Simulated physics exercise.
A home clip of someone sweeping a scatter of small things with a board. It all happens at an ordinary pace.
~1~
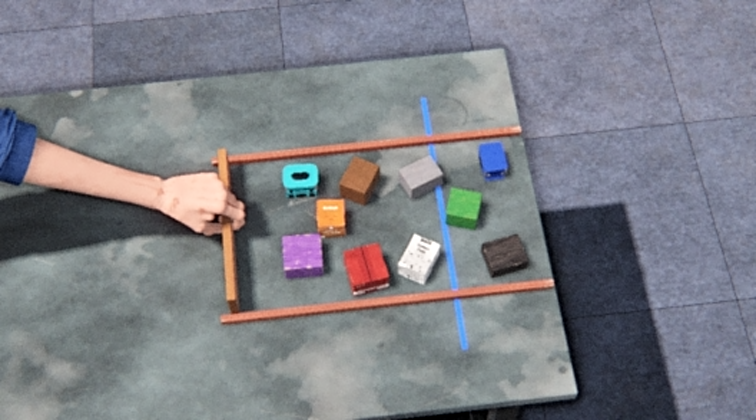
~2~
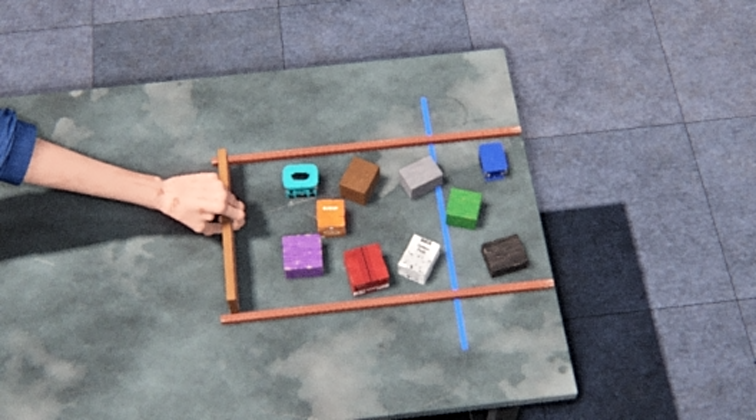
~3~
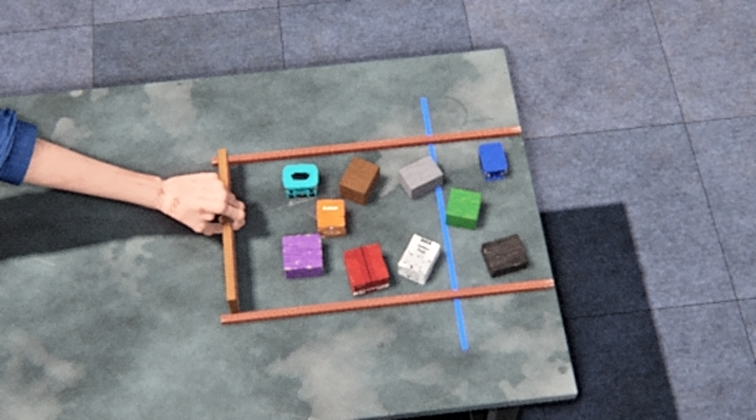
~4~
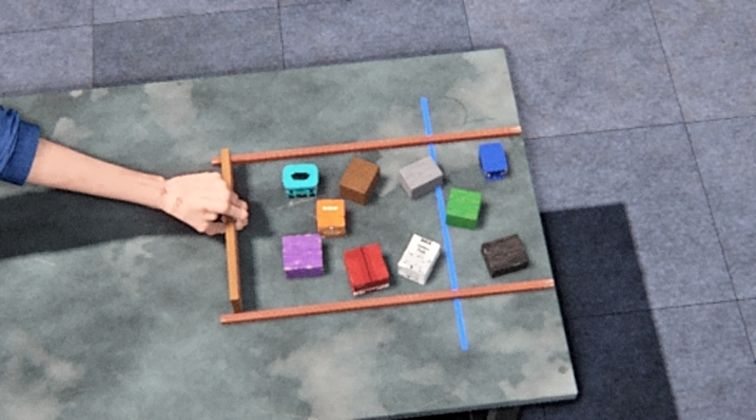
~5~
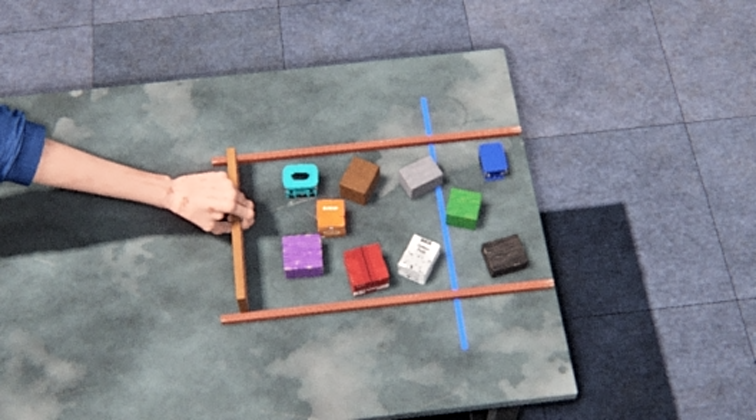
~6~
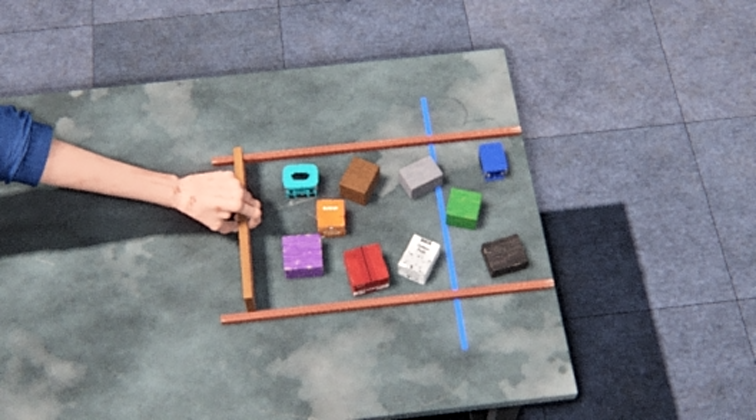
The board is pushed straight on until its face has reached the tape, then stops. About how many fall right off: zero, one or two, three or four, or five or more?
The number that fall off is one or two.
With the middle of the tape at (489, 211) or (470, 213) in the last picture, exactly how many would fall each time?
It would be 4 and 4.
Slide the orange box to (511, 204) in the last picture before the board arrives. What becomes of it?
The orange box is kept.
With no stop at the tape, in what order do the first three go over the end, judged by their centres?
The order is the black block, the blue case, the white box.
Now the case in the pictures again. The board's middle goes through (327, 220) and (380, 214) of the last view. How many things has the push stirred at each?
First 6, then 8.
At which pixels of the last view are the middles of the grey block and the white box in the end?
First (516, 170), then (539, 256).
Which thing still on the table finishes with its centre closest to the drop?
The white box ends nearest.
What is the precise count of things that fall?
It comes to 2.
Soon after, none off yet; blue case at rest near (492, 162); black block at rest near (505, 256); green block at rest near (463, 209).
In the end, the number that fall off is one or two; gone, black block and blue case.
